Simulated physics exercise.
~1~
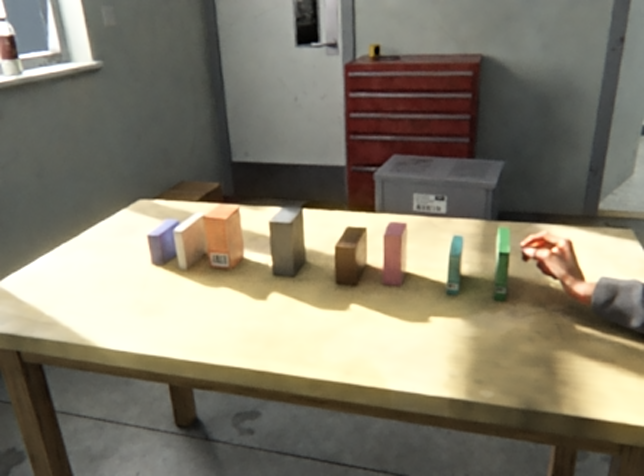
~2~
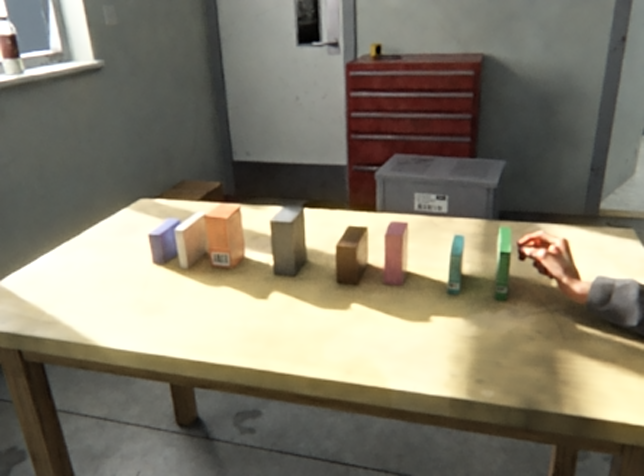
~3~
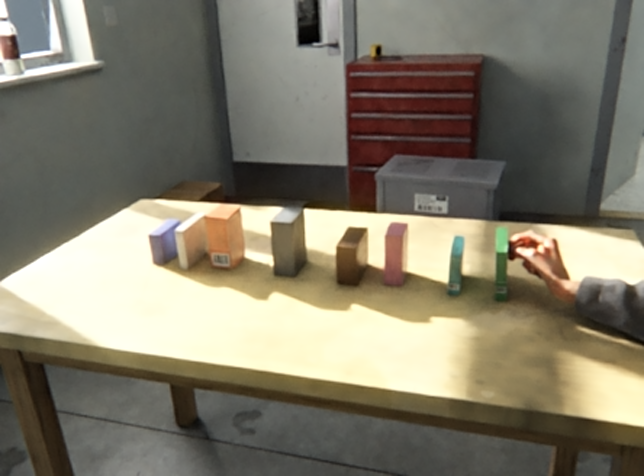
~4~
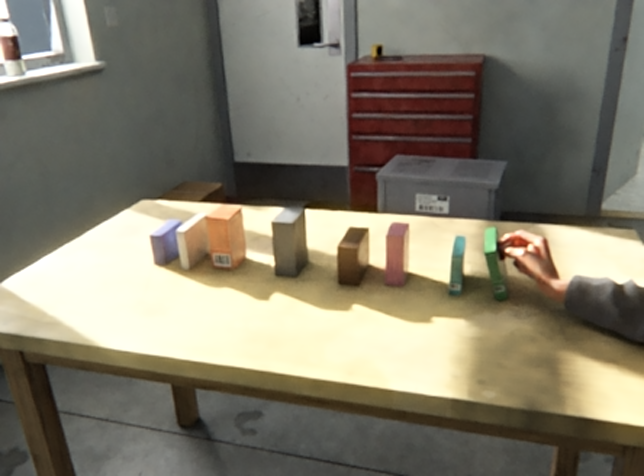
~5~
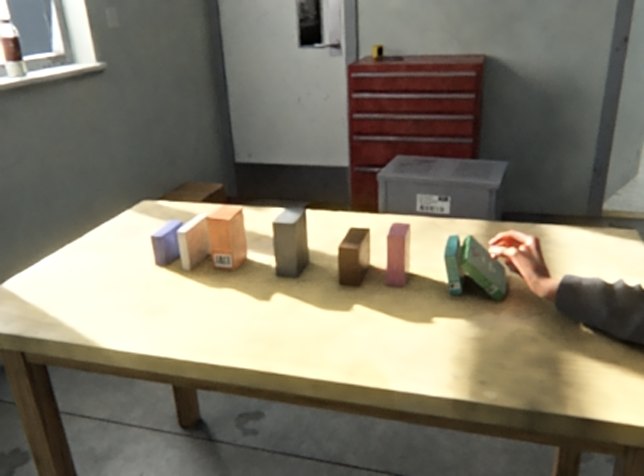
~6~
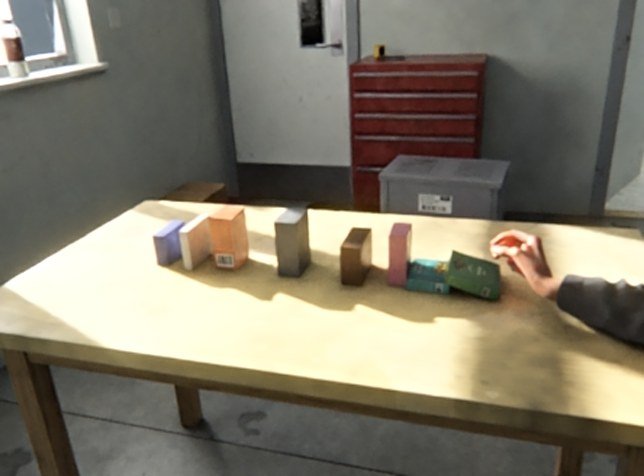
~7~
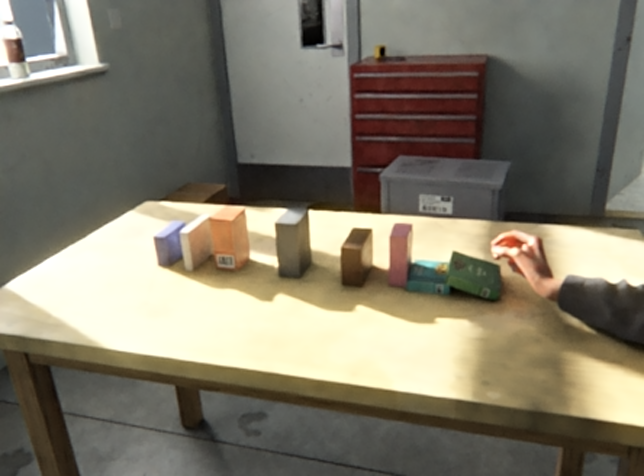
The footage shows a row of upright boxes and blocks on a wooden table as a hand at the right tips the green packet leftward; it knocks over the turquoise one, and both end down beside the pink block, which stays standing with the rest.
